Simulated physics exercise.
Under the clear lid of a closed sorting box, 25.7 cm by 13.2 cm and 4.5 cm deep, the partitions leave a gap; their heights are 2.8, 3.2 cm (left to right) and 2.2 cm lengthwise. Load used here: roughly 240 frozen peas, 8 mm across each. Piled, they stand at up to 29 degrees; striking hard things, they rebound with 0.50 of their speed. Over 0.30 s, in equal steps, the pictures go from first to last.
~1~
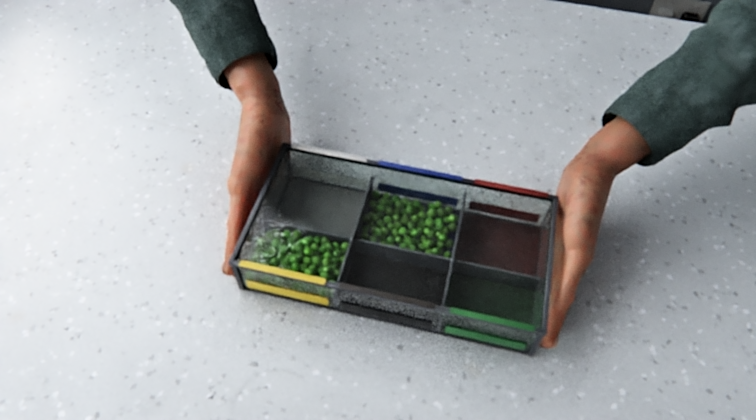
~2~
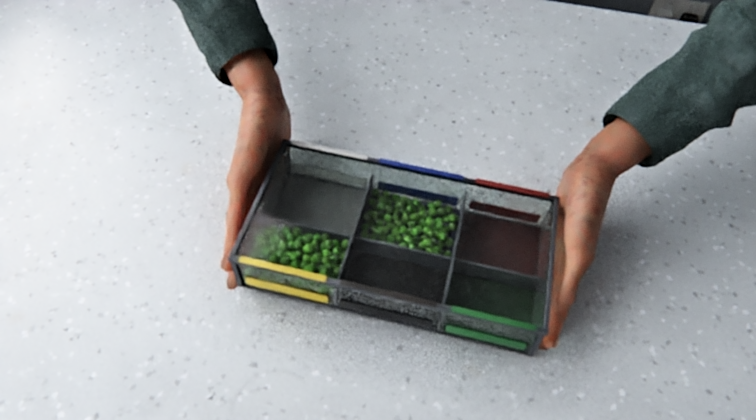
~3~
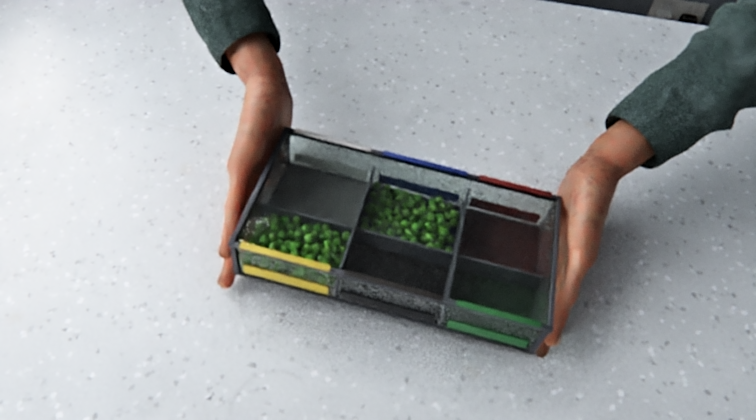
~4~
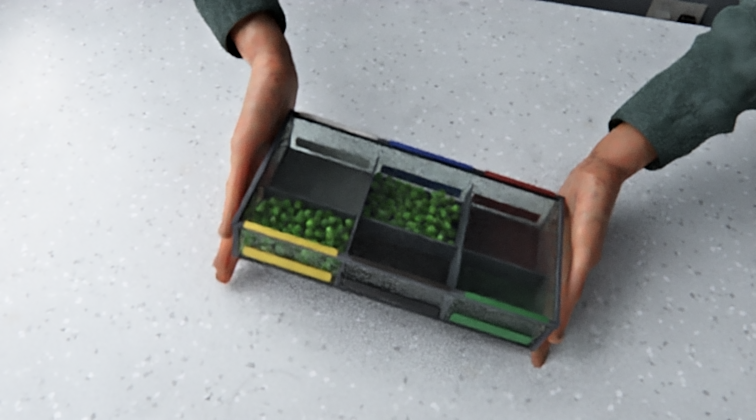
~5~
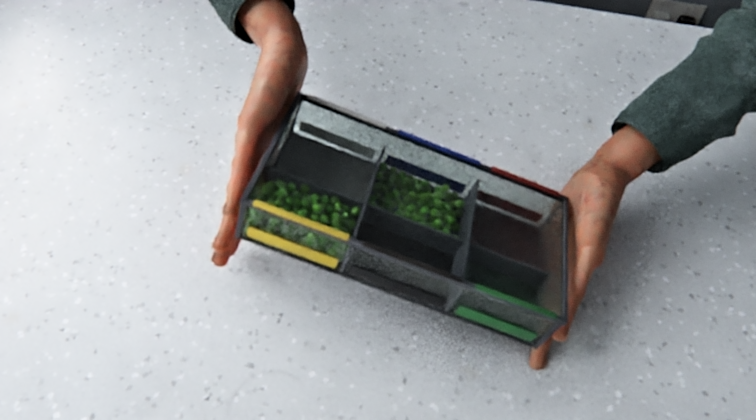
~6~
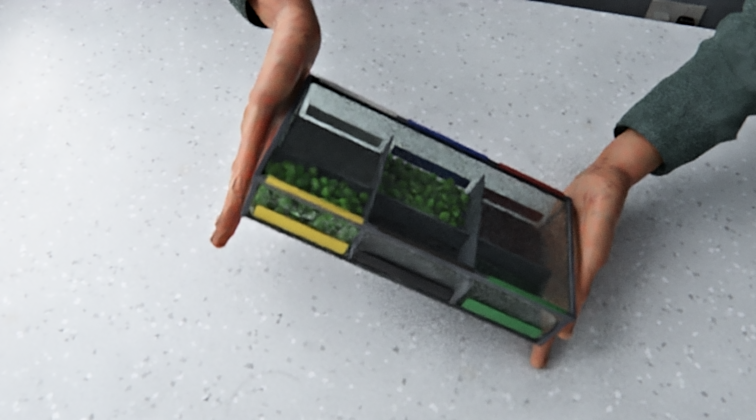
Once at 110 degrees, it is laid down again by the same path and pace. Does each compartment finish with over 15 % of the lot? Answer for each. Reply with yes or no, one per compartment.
Red yes, blue yes, green no, yellow no, white no, black no.
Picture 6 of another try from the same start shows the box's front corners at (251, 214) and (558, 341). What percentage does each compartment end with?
Final shares: Red 15%, blue 20%, green 35%, yellow 25%, white 0%, black 10%.
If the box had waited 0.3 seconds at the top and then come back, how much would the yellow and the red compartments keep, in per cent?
Then, in per cent: Yellow 0; red 45.
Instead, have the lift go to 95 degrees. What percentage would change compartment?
Some 50 per cent.
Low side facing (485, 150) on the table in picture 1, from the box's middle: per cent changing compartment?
60 %.
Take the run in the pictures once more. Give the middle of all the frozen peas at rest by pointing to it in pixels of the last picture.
(449, 230).
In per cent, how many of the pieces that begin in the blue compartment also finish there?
90 per cent, roughly.
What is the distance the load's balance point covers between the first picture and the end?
I'd say close to 11.0 cm in total.
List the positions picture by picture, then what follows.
The first picture shows box tilt 0 degrees, front corners at (235, 261) and (541, 330); blue 40 %, yellow 60 %.
The second picture shows box tilt 1 degrees, front corners at (235, 257) and (543, 329).
The third picture shows box tilt 5 degrees, front corners at (235, 243) and (547, 327), lowest corner right back.
The fourth picture shows box tilt 11 degrees, front corners at (238, 222) and (554, 323), lowest corner right back.
The fifth picture shows box tilt 16 degrees, front corners at (247, 200) and (562, 319), lowest corner right back.
The sixth picture shows box tilt 22 degrees, front corners at (260, 176) and (570, 315), lowest corner right back; blue 40 %, yellow 60 %.
Then, 1.09 s after the last picture, tilt 110 degrees; red 25 %, blue 55 %, yellow 15 %, white 5 %, black 5 %.
Then, 1.81 s after the last picture, tilt 48 degrees; red 40 %, blue 60 %.
Then, 2.56 s after the last picture, tilt 0 degrees; red 40 %, blue 55 %.
In the end, red 40 %, blue 55 %, green 0 %, yellow 5 %, white 0 %, black 0 %.
